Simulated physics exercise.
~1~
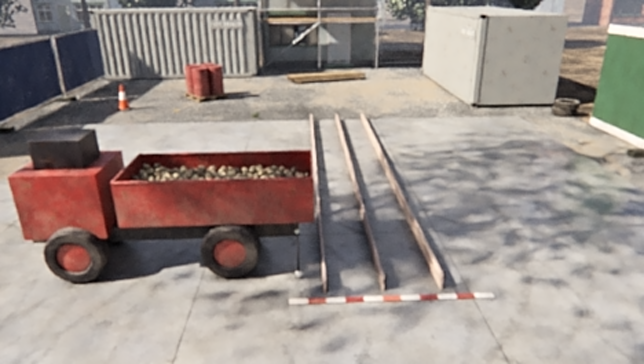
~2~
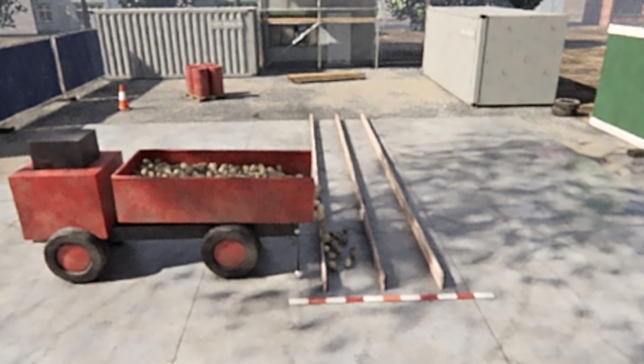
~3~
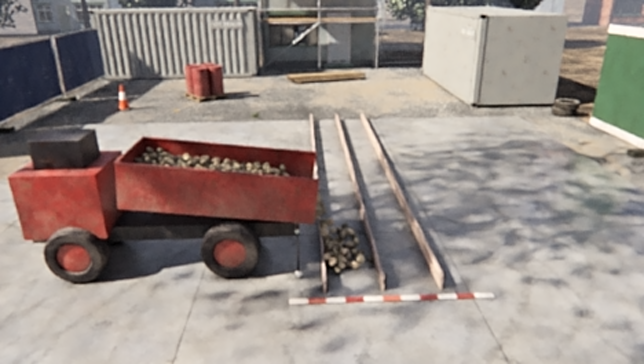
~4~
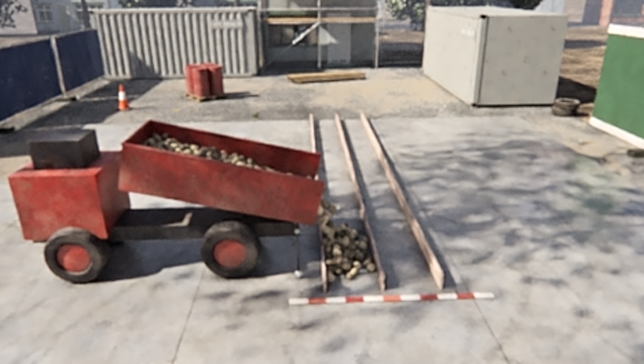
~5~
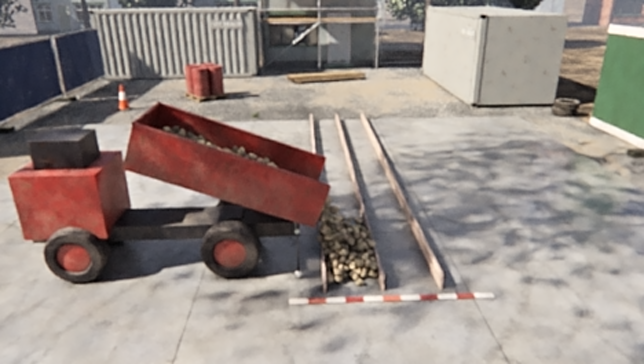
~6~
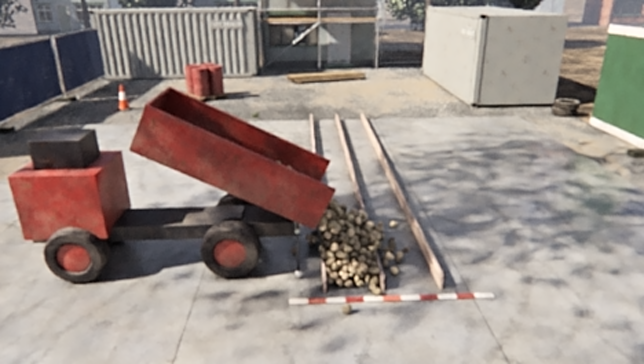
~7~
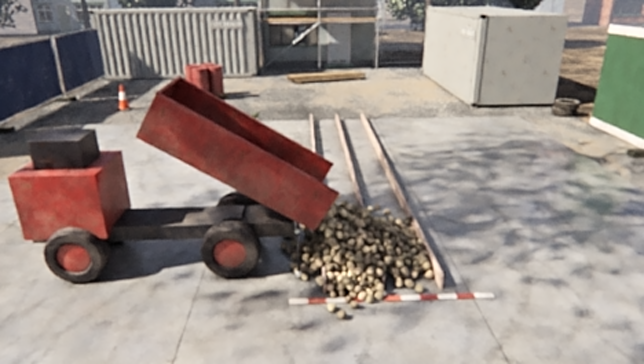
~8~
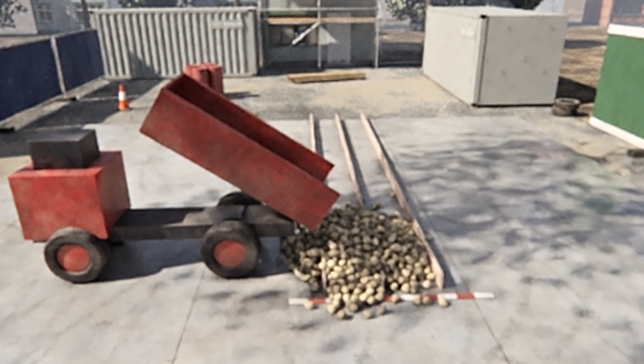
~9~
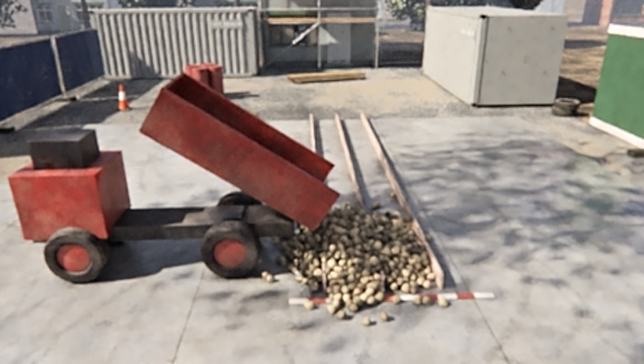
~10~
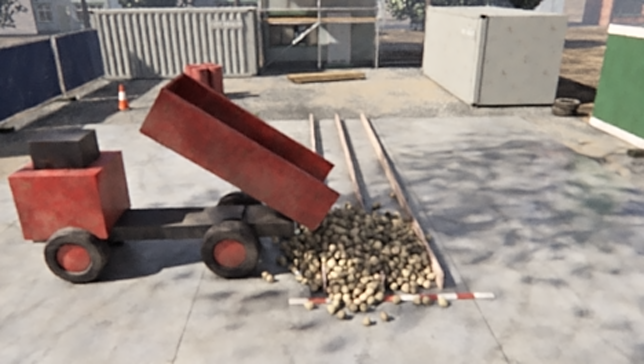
At the start, a red toy-like truck with a level open bed full of small pale stones stands on a paved yard, beside three long planks and a red-and-white striped staff. The bed begins to tilt, its right end low, and a few stones drop between the nearest planks. As it tips more steeply, the pile there grows. The remaining load then rushes out, spilling over the middle plank and across the staff. Finally the bed stays steeply raised and empty, with the stones at rest in a broad heap, mostly on the side nearer the truck.
